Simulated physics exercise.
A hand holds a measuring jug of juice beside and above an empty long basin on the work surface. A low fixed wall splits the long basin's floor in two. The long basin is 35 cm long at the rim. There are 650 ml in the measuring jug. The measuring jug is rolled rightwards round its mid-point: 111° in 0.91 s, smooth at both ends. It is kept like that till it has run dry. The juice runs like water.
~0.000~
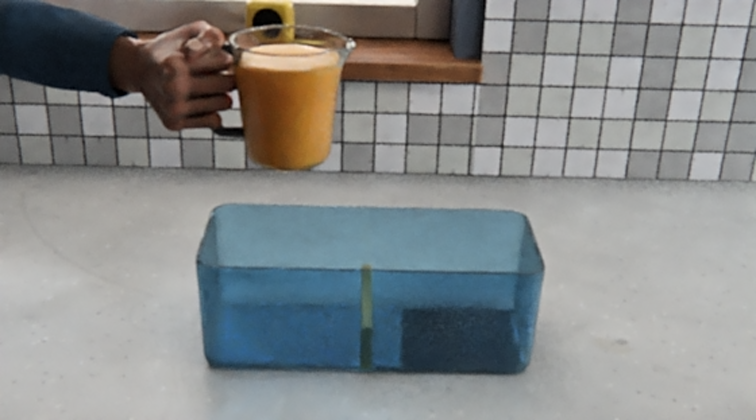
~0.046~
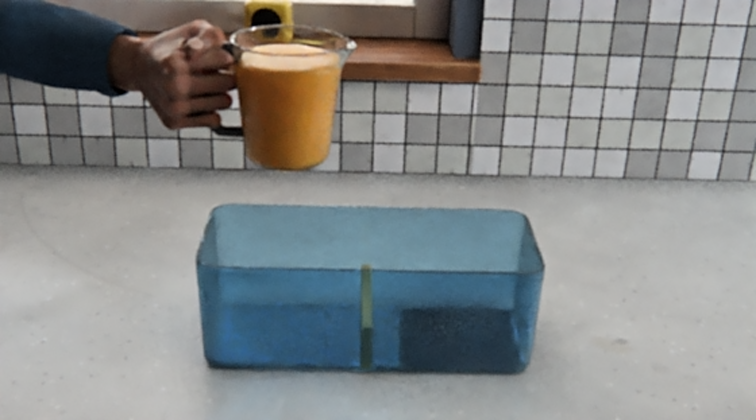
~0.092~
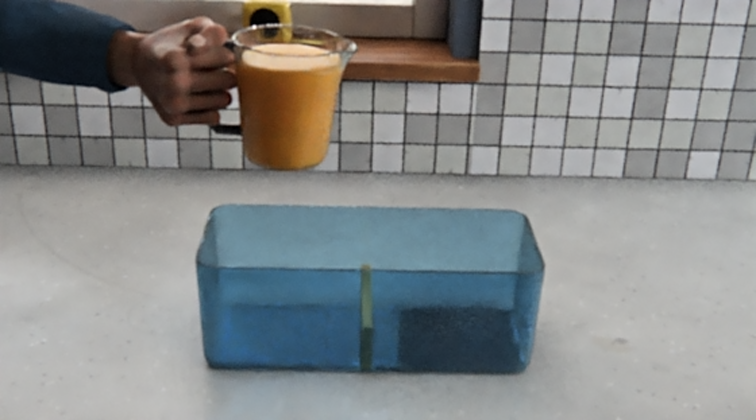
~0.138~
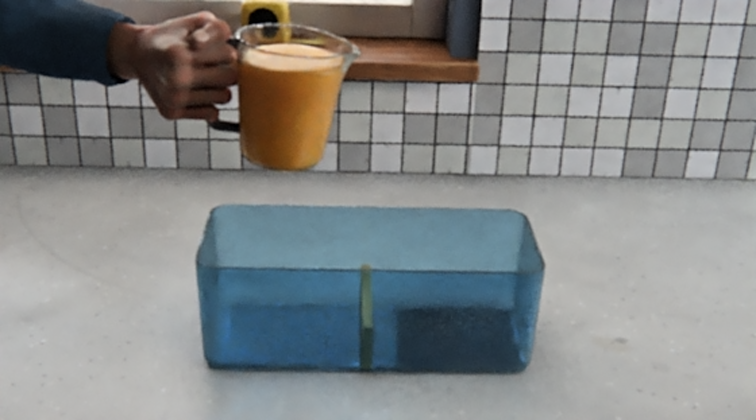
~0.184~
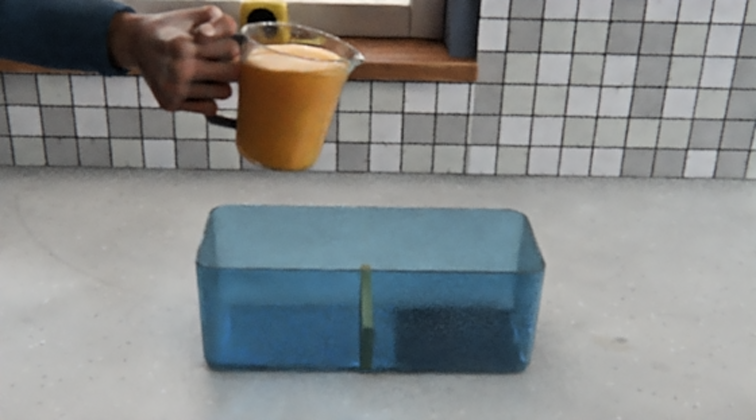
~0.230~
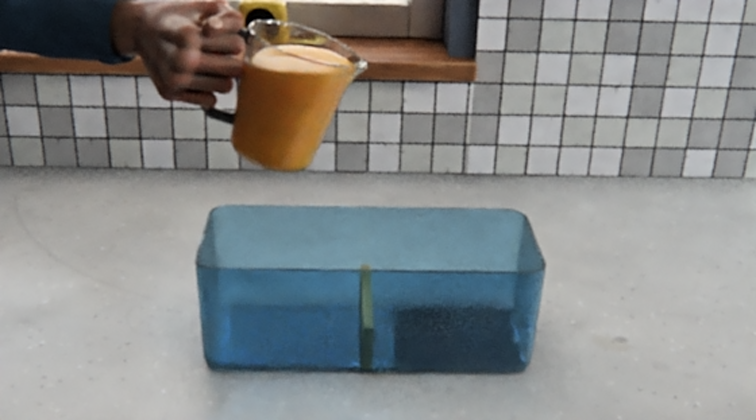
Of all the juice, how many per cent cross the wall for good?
Roughly 96 per cent is past the wall.
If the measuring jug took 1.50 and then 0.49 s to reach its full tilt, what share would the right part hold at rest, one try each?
In turn about 95 and 90 per cent.
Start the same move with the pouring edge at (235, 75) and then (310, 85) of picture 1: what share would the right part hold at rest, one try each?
First 5, then 40 per cent.
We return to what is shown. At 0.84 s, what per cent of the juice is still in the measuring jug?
Some 12 per cent.
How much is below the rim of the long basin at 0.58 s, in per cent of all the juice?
About 8 per cent.
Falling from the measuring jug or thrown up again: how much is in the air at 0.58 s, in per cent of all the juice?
Some 24 per cent.
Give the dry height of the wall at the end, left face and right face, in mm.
Some 50 mm on the left and 24 mm on the right.
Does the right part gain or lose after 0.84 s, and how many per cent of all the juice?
The share moves up, by some 28 per cent.
By 0.58 s the tilt is 79° and 69 per cent is still to pour, 0 is left of the wall and 8 right of it.
By 0.84 s the tilt is 110° and 13 per cent is still to pour, 1 is left of the wall and 68 right of it.
By 1.12 s the tilt is 111° and 0 per cent is still to pour, 3 is left of the wall and 95 right of it.
By 1.41 s the tilt is 111° and 0 per cent is still to pour, 3 is left of the wall and 96 right of it.
At rest 3 per cent lies left of the wall, 96 right of it and 1 outside.
